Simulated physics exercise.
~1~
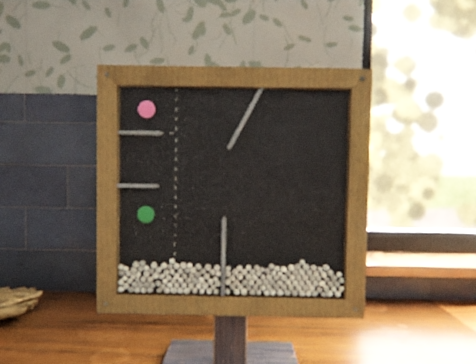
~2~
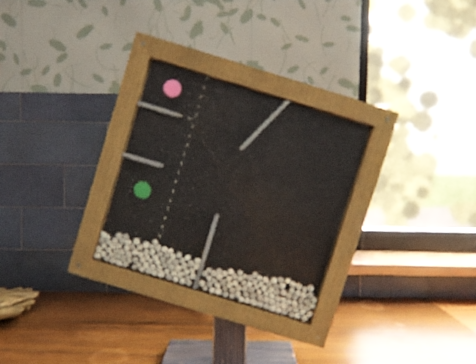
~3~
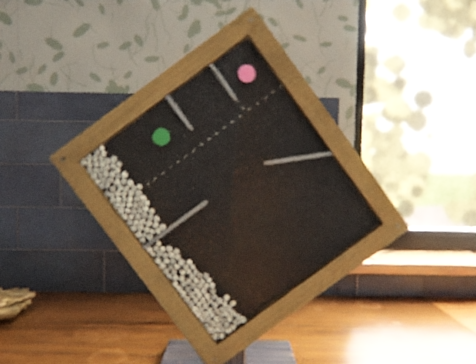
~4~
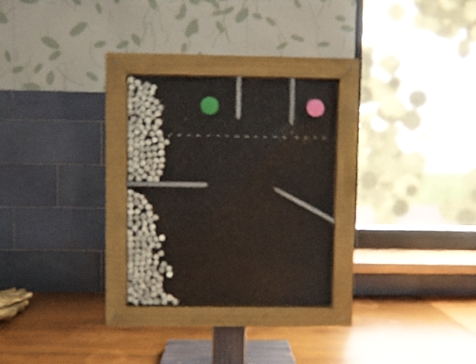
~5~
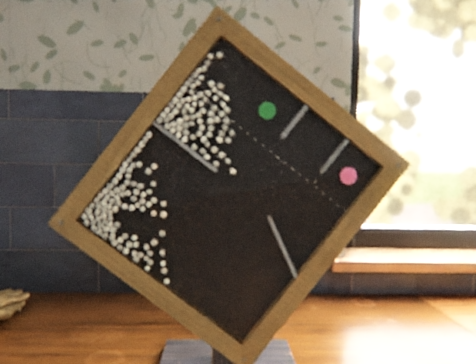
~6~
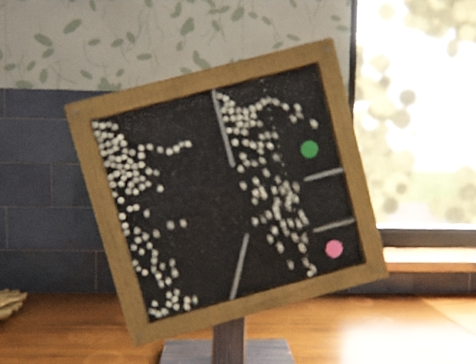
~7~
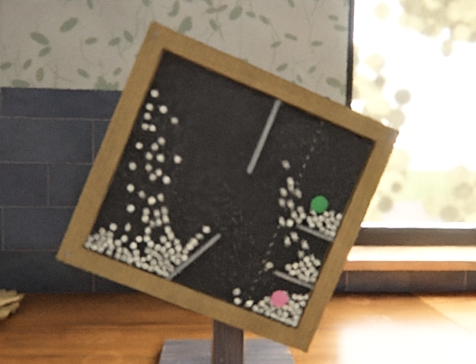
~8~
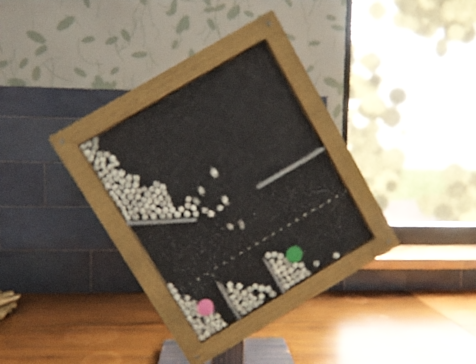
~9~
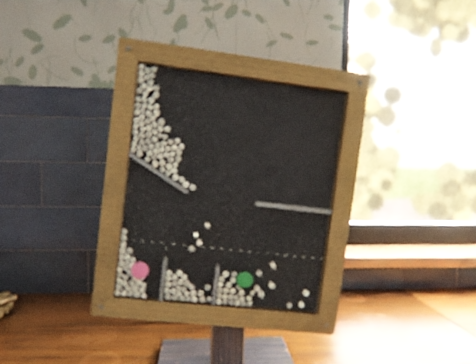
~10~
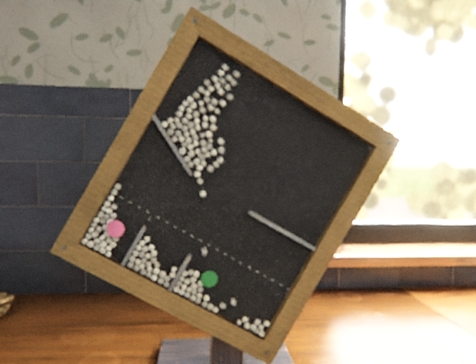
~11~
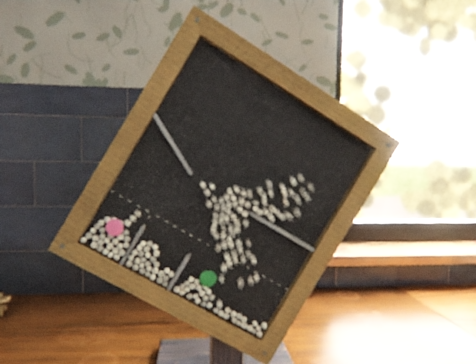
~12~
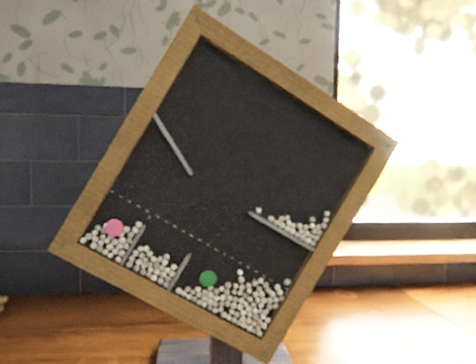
On a kitchen counter, a shallow square box of small white pills turned clockwise most of the way round and stopped tilted, its pills tumbling past the dividers until some lay by the pink sticker and most settled around the green one.
